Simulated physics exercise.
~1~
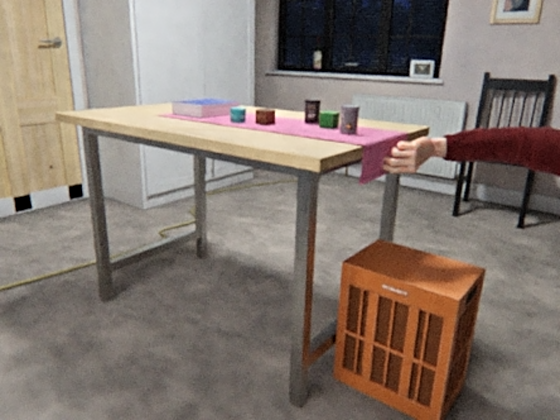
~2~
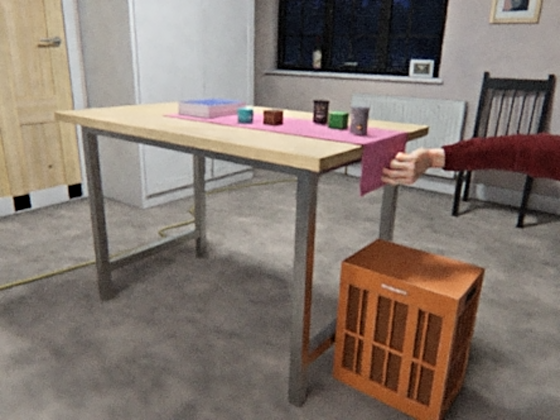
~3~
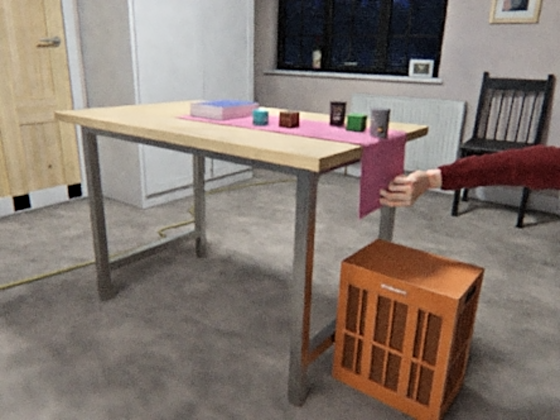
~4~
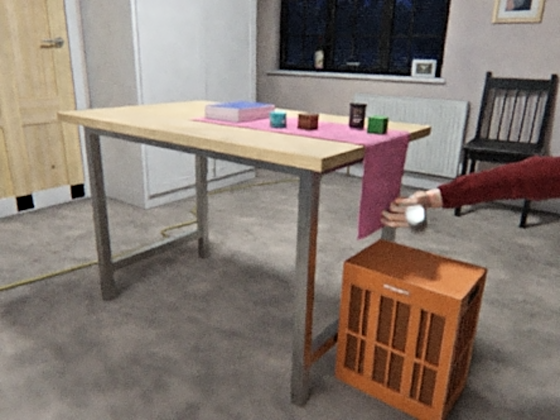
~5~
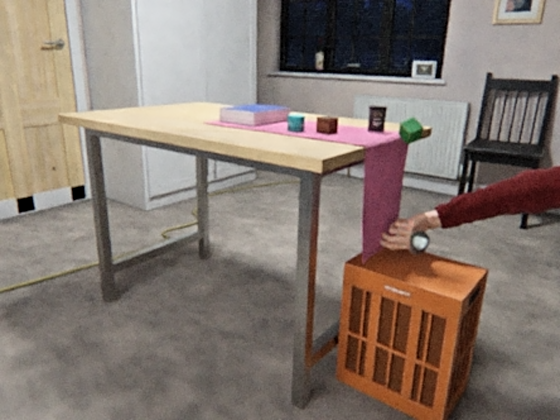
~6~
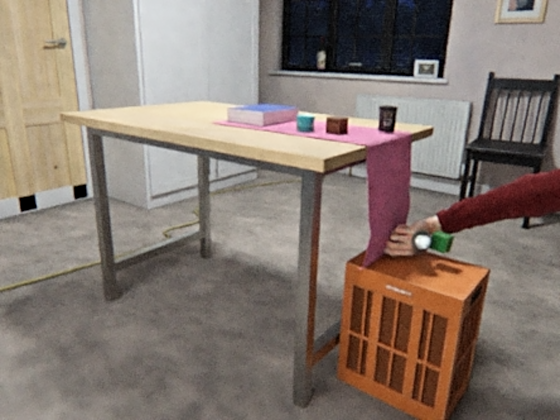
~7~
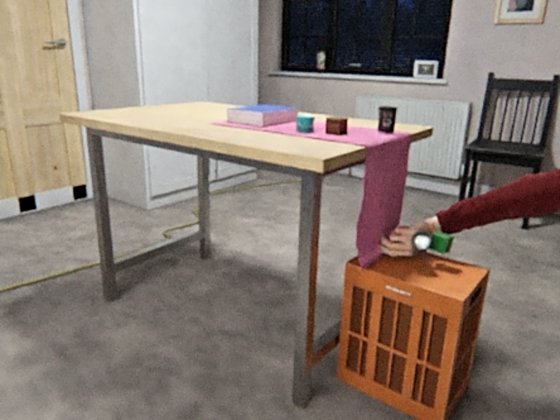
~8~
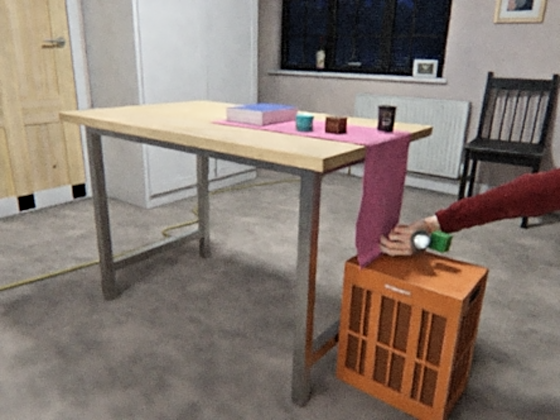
On a table, a hand pulls a pink cloth down to a crate, tipping two objects off.
